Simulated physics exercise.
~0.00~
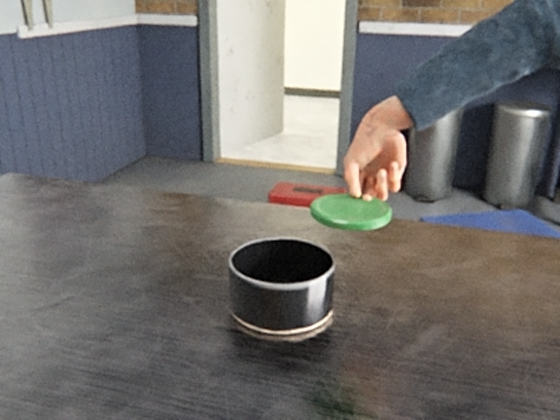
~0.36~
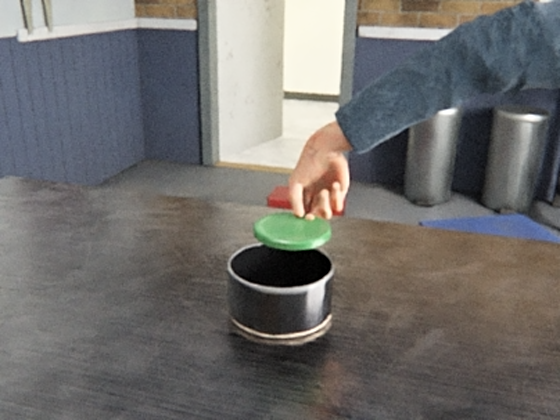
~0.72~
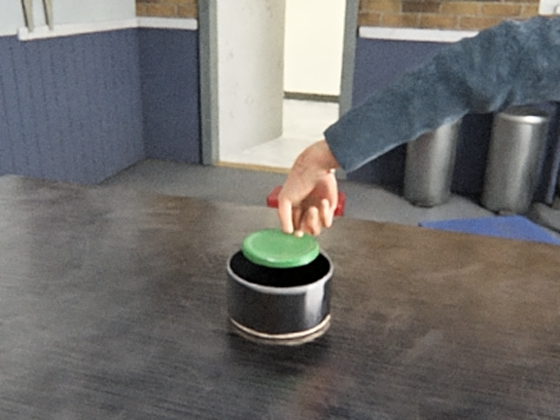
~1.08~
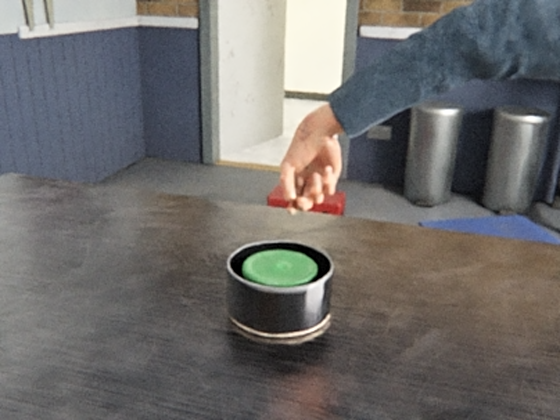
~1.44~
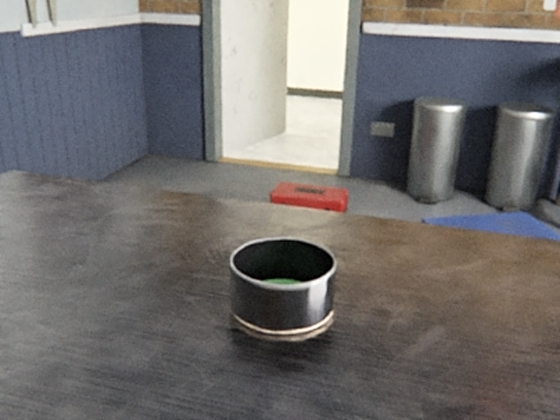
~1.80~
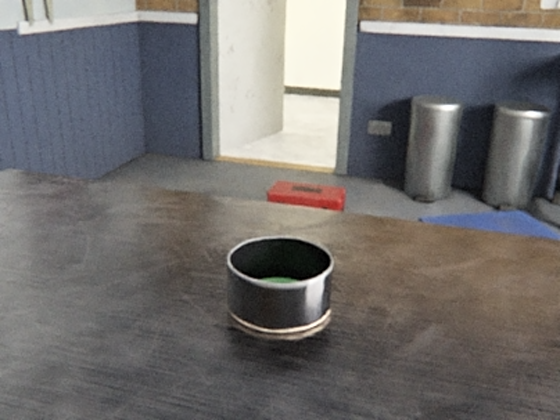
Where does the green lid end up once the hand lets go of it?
The green lid slips past the rim and ends up down inside the black pot.
